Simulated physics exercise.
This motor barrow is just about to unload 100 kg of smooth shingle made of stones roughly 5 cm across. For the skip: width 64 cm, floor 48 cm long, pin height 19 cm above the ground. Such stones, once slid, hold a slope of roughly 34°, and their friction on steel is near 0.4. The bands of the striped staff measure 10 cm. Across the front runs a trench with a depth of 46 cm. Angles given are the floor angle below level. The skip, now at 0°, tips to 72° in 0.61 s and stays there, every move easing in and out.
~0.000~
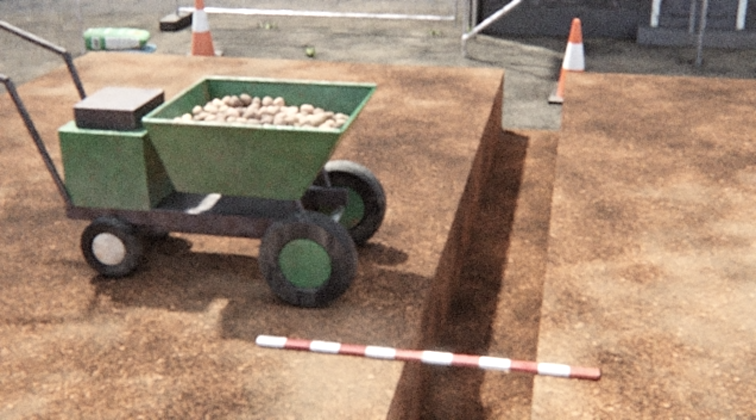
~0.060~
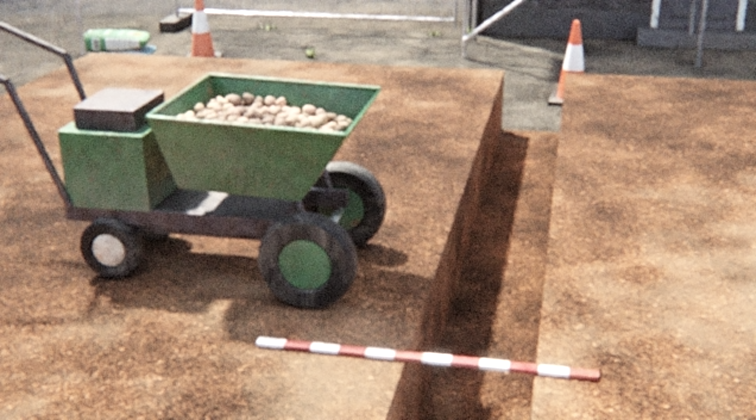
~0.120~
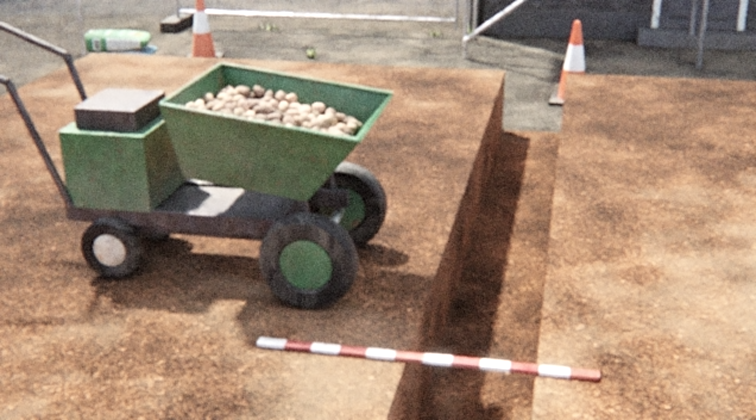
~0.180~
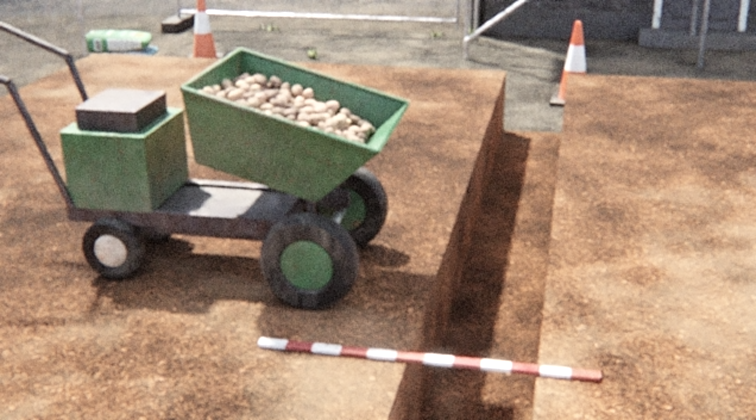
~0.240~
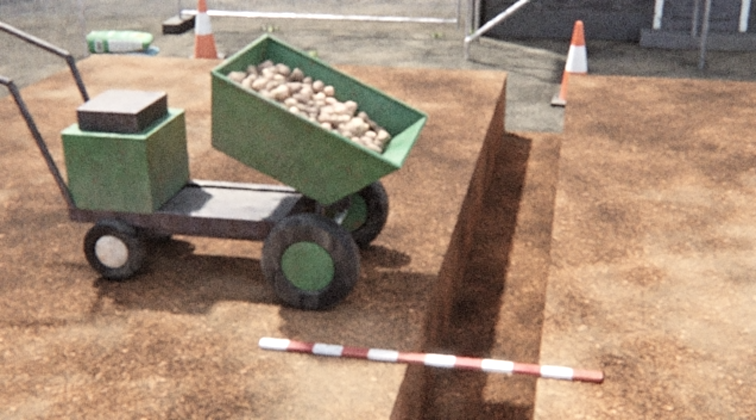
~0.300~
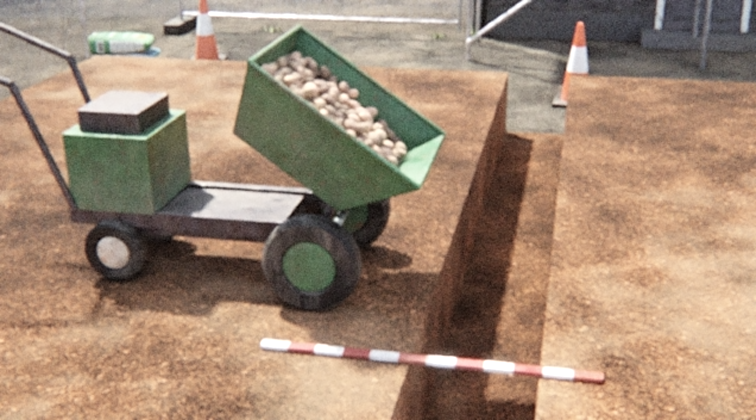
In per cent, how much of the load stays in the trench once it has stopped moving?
I would say about 73 per cent.
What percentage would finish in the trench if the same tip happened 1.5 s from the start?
It would come to roughly 95 per cent.
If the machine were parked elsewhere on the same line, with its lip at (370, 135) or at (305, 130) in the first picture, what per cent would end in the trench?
The first start gives about 45 per cent, the second about 90.
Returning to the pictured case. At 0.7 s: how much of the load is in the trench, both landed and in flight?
Some 30 per cent of the load by that point.
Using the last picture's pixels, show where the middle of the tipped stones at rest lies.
Look at roughly (516, 377).
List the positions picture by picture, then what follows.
The skip is at 0°, its lip at (340, 133); the top of the load is at (242, 112), in the first frame.
The skip is at 2°, its lip at (345, 136); the top of the load is at (238, 110); the stones move at 0.5 m/s on average, in the second frame.
Lip at (358, 141), floor tilted 7°, highest stones at (240, 100); the stones move at 0.9 m/s on average, in the third frame.
Lip at (378, 152), floor tilted 15°, highest stones at (241, 86); the stones move at 1.2 m/s on average, in the fourth frame.
The skip is at 25°, its lip at (399, 168); the top of the load is at (262, 73); the stones move at 1.4 m/s on average, in the fifth frame.
The skip is at 35°, its lip at (420, 188); the top of the load is at (288, 65); the stones move at 1.5 m/s on average, in the sixth frame.
After 0.5 s the floor is at 61°; 100 % in the skip; the foremost stones are at (432, 210).
After 0.7 s the floor is at 72°; 70 % in the skip, 30 % in the trench; the foremost stones are at (546, 286).
After 1.1 s the floor is at 72°; 18 % in the skip, 55 % in the trench, 27 % past the trench; the foremost stones are past the picture's edge.
After 3.0 s the floor is at 72°; 0 % in the skip, 73 % in the trench, 27 % past the trench; the foremost stones are past the picture's edge.
